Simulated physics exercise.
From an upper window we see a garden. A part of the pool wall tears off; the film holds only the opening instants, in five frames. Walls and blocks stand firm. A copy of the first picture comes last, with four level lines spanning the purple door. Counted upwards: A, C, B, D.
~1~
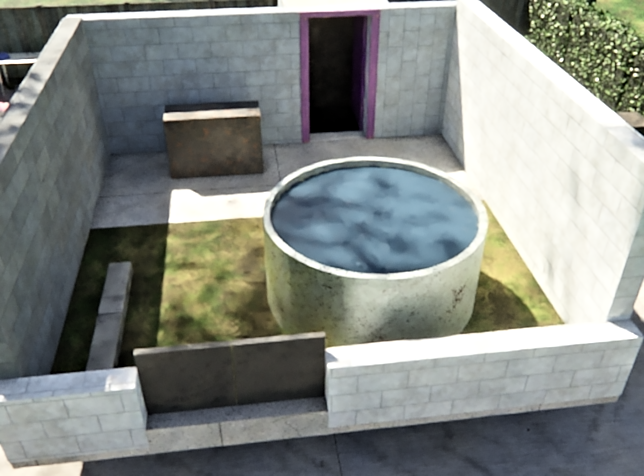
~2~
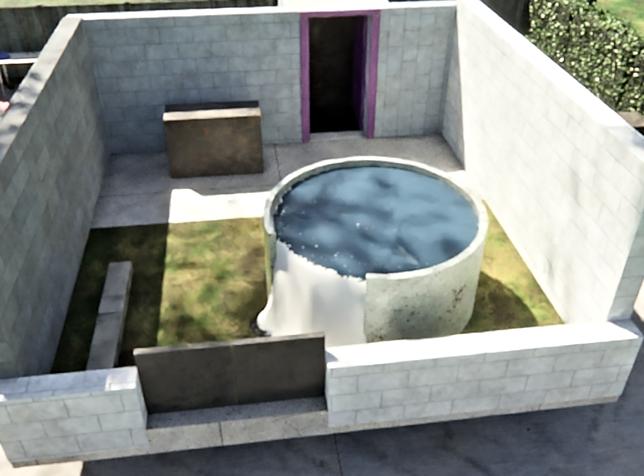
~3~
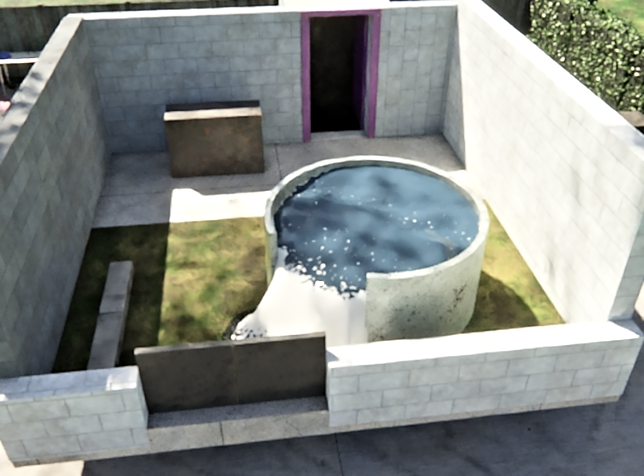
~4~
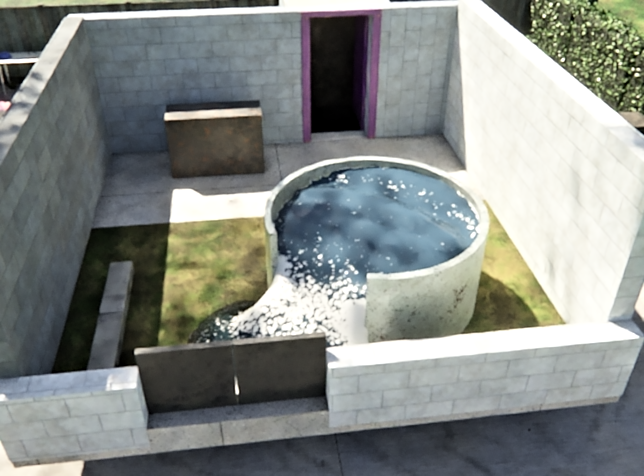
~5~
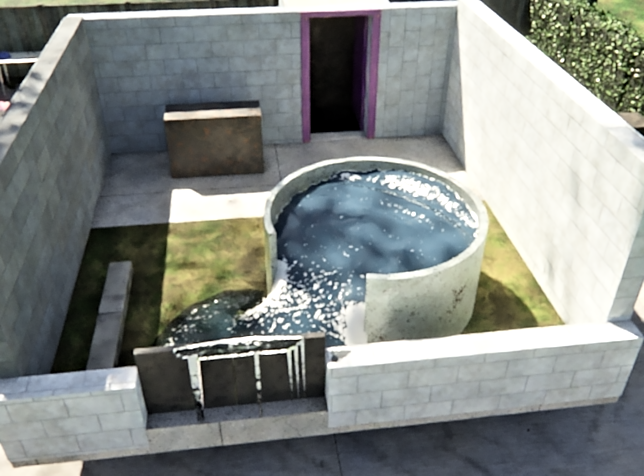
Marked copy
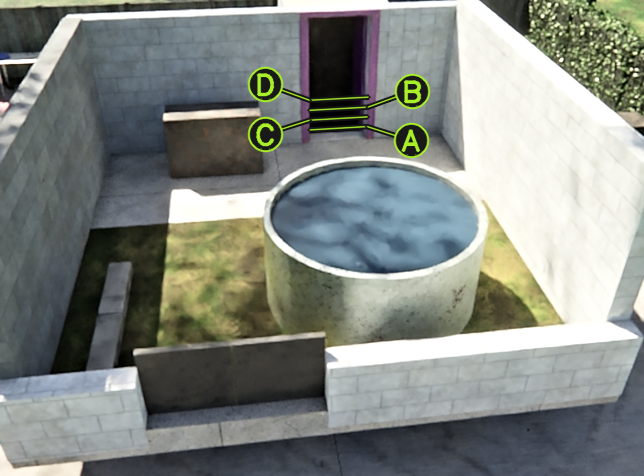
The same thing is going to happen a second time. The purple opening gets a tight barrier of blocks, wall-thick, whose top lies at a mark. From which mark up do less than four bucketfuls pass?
Line A.
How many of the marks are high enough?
All four.
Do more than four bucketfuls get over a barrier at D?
No.
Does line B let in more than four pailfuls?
No, that is safe.
In lime, A at (338, 128); B at (338, 108); C at (338, 118); D at (339, 98); from the bottom up A, C, B, D.
If A is chosen, nothing gets over.
If B is chosen, nothing gets over.
If C is chosen, nothing gets over.
If D is chosen, nothing gets over.
